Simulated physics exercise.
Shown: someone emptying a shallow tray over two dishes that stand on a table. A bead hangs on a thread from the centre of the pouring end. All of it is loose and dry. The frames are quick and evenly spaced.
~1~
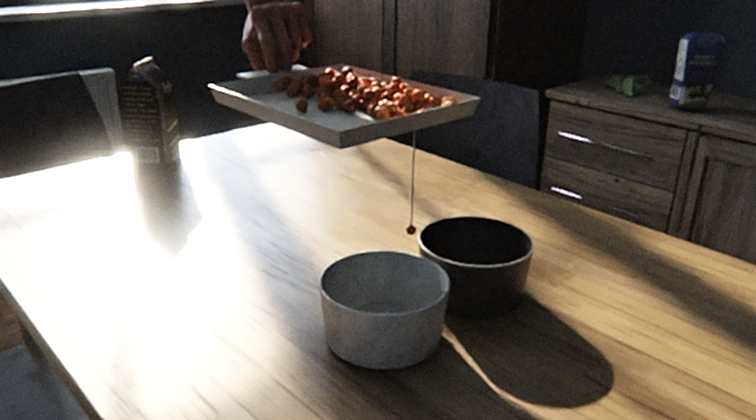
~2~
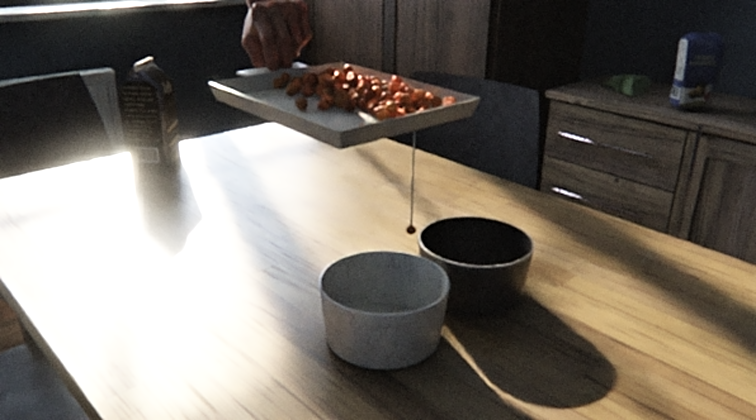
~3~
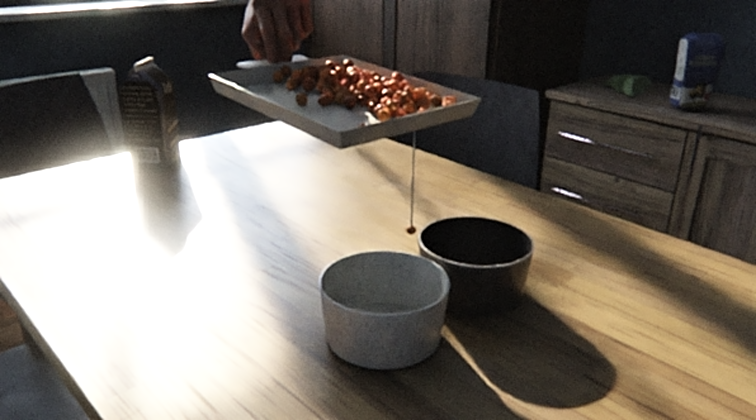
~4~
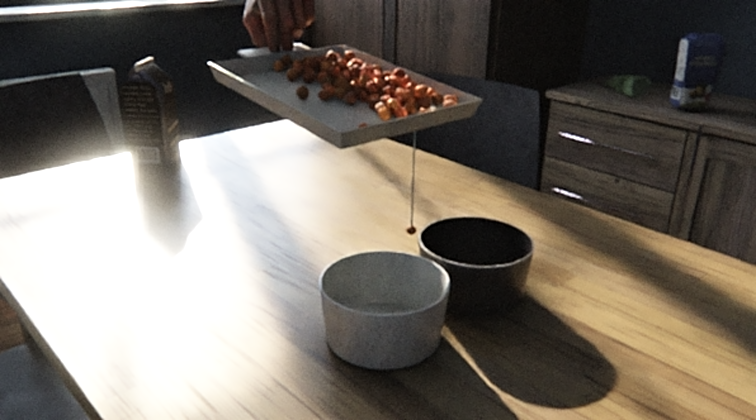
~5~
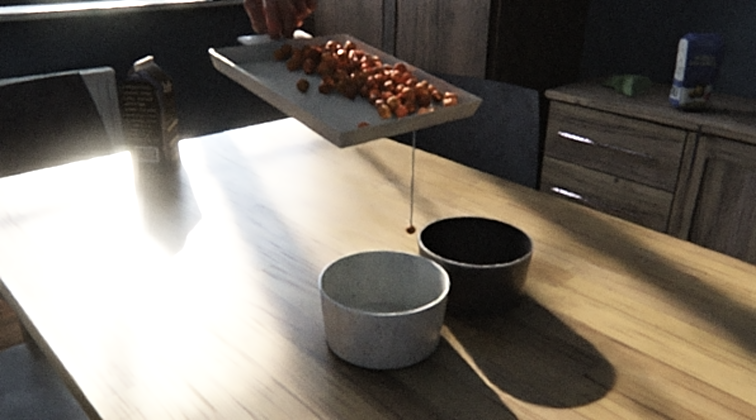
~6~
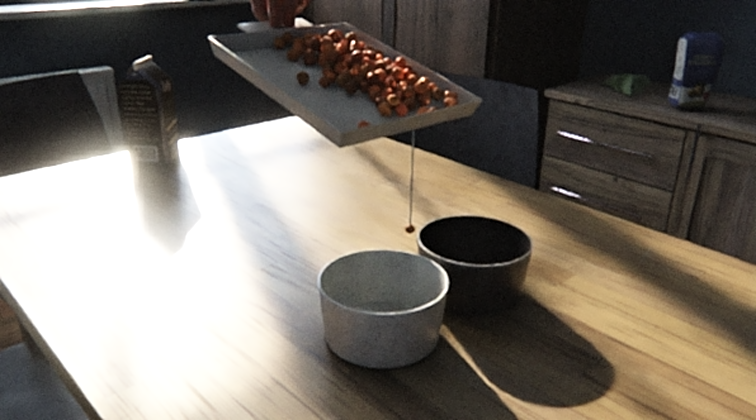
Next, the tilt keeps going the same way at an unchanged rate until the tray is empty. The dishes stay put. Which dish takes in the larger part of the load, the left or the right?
The right dish.
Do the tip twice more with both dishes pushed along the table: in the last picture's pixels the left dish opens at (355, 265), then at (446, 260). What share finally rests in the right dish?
You'd end up with around 20 per cent and then around 20 per cent.
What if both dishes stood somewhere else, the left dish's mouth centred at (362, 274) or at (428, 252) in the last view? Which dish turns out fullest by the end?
Results - the dish on the right side first, the dish on the left side second.
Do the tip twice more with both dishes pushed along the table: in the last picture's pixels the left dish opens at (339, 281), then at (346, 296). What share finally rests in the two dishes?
About 40 in a hundred, then about 70 in a hundred.
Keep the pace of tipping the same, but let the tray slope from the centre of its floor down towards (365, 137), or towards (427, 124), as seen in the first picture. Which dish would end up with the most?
The first tilt favours the dish to the left, the second the dish to the right.
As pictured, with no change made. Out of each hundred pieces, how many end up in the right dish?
Result: Some 60 % of the load.
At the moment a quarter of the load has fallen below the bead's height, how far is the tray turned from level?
Around 105° at that moment.
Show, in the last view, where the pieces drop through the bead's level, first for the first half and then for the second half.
Early half (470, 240), late half (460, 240).
Soon, tray tipped steeply; nearly all on the tray; a stray few in the right dish; a stray few outside both; a small part in the air.
A while on, tray tipped past a quarter turn; most on the tray; a stray few in the left dish; a small part in the right dish; a small part outside both; a small part in the air.
Towards the end, tray tipped past a quarter turn; about a quarter in the left dish; about half in the right dish; about a quarter outside both; a stray few in the air.
Finally, tray tipped past a quarter turn; about a quarter in the left dish; about half in the right dish; about a quarter outside both; a stray few in the air.
